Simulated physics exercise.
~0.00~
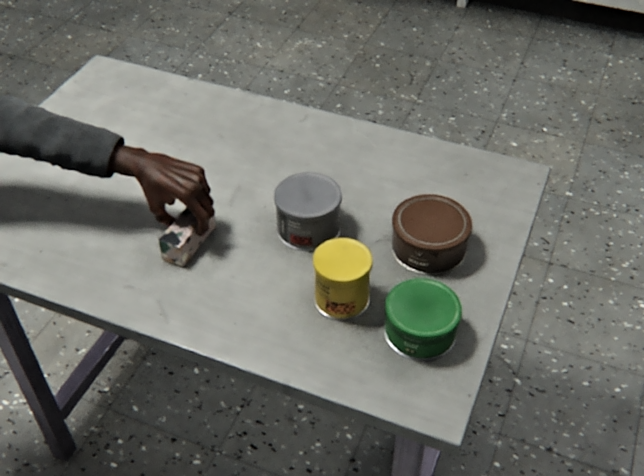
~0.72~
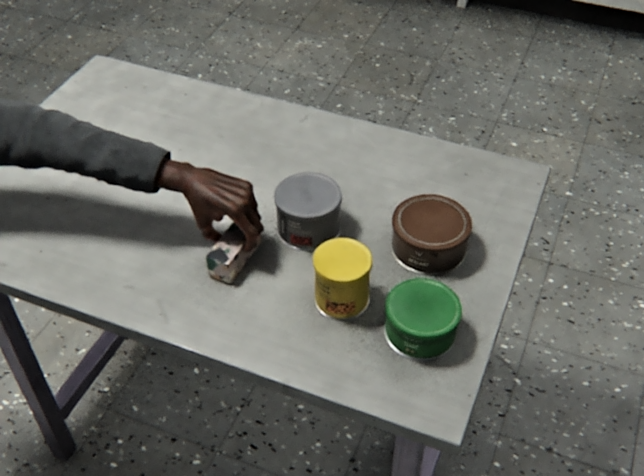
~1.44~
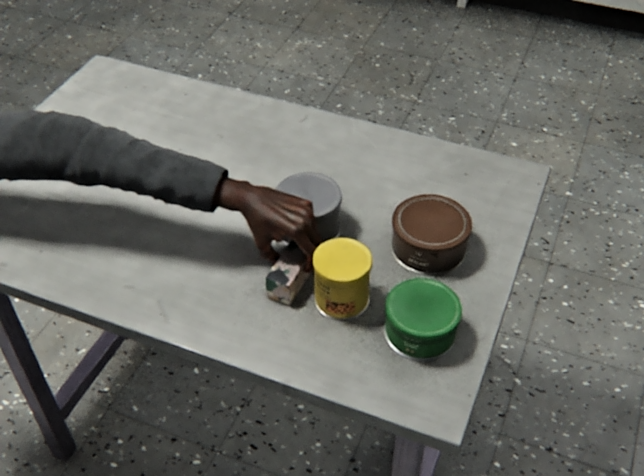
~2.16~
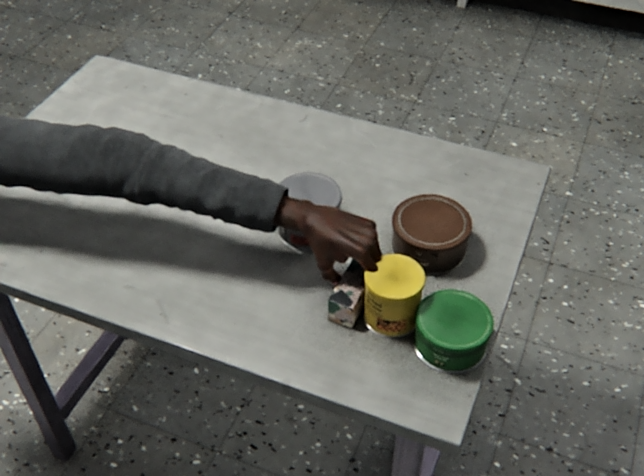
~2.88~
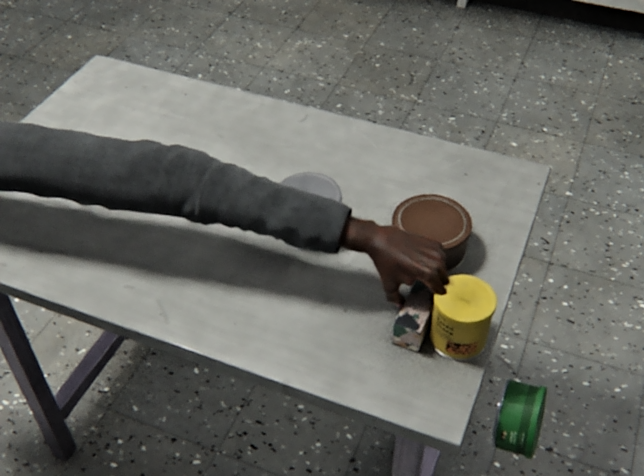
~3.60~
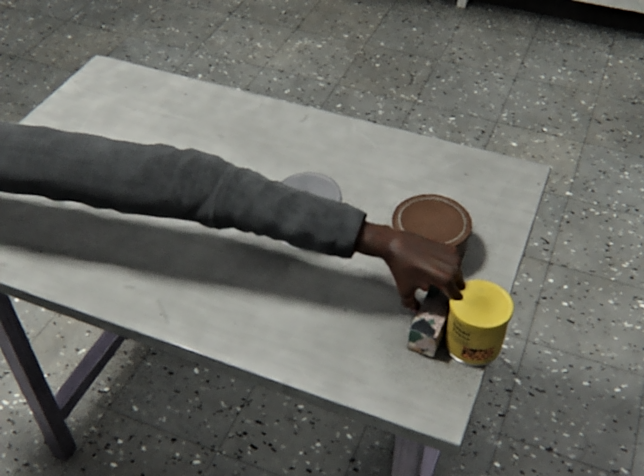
A hand slides a small block right, pushing the yellow tin and knocking the green tub off.
